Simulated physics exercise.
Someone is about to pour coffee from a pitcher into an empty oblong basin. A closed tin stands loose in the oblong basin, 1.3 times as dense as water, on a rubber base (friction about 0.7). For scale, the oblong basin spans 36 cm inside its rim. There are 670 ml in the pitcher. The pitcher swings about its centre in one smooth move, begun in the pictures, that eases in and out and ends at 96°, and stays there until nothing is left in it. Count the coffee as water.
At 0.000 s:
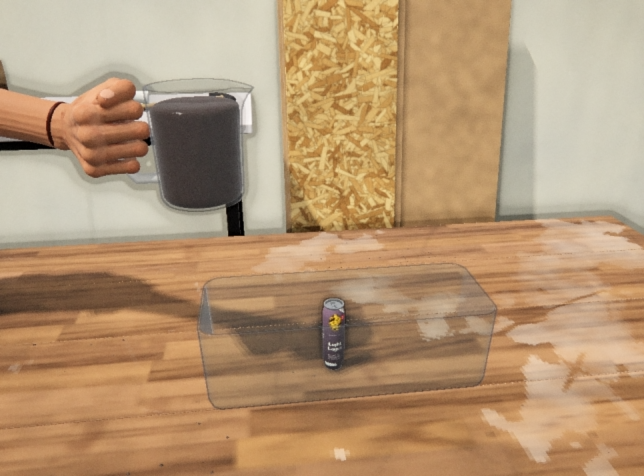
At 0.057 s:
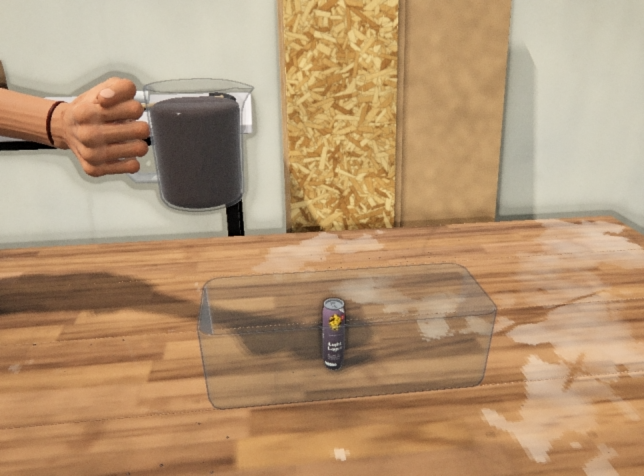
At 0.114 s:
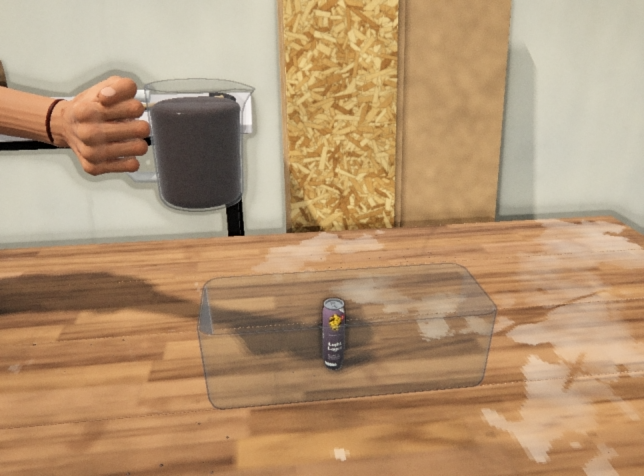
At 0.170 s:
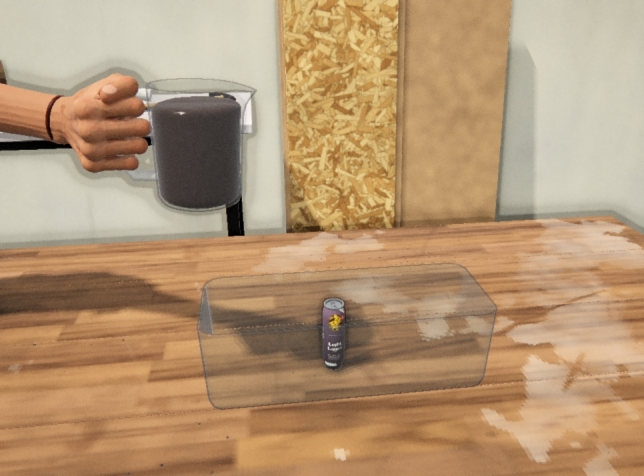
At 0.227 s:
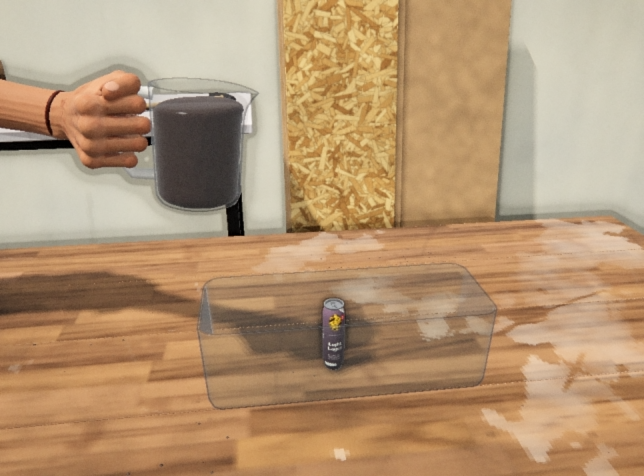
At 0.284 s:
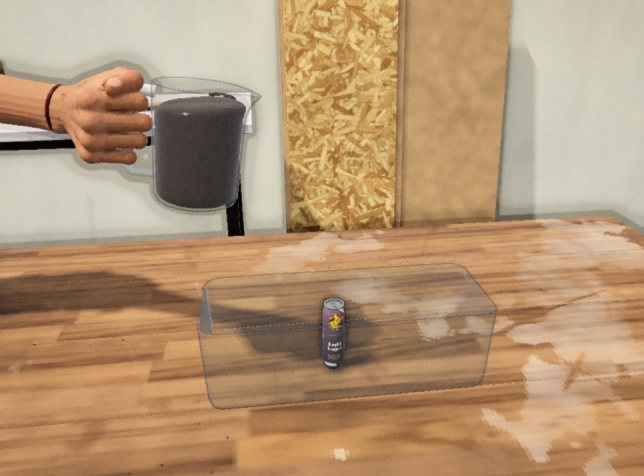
A wooden worktop with pale worn patches stands before a light grey-green wall, seen from slightly above by a still camera. A hand at the upper left holds a clear pitcher of dark liquid, near upright chipboard and brown panels, while a small dark tin with a yellow mark stands inside a clear oblong basin. The pitcher tilts slightly to the right as the hand turns, and the tin stays still.
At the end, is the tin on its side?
It stays up.
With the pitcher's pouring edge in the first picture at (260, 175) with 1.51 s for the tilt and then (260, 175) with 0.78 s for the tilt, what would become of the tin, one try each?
First it topples; then it topples.
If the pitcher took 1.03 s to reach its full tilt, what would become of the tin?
Then it stays up.
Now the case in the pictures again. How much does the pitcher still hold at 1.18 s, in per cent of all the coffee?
Near 48 in a hundred.
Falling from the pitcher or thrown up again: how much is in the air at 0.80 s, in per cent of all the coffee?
Some 10 per cent.
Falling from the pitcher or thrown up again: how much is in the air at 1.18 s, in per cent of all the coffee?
Some 22 per cent.
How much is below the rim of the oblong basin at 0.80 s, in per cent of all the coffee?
Near 1 in a hundred.
By 0.80 s the tilt is 53° and 90 per cent is still to pour; the tin stands where it began.
By 1.18 s the tilt is 85° and 47 per cent is still to pour; the tin stands where it began.
By 1.58 s the tilt is 96° and 9 per cent is still to pour; the tin stands where it began.
By 2.01 s the tilt is 96° and 1 per cent is still to pour; the tin stands where it began.
At rest the tin stands where it began.
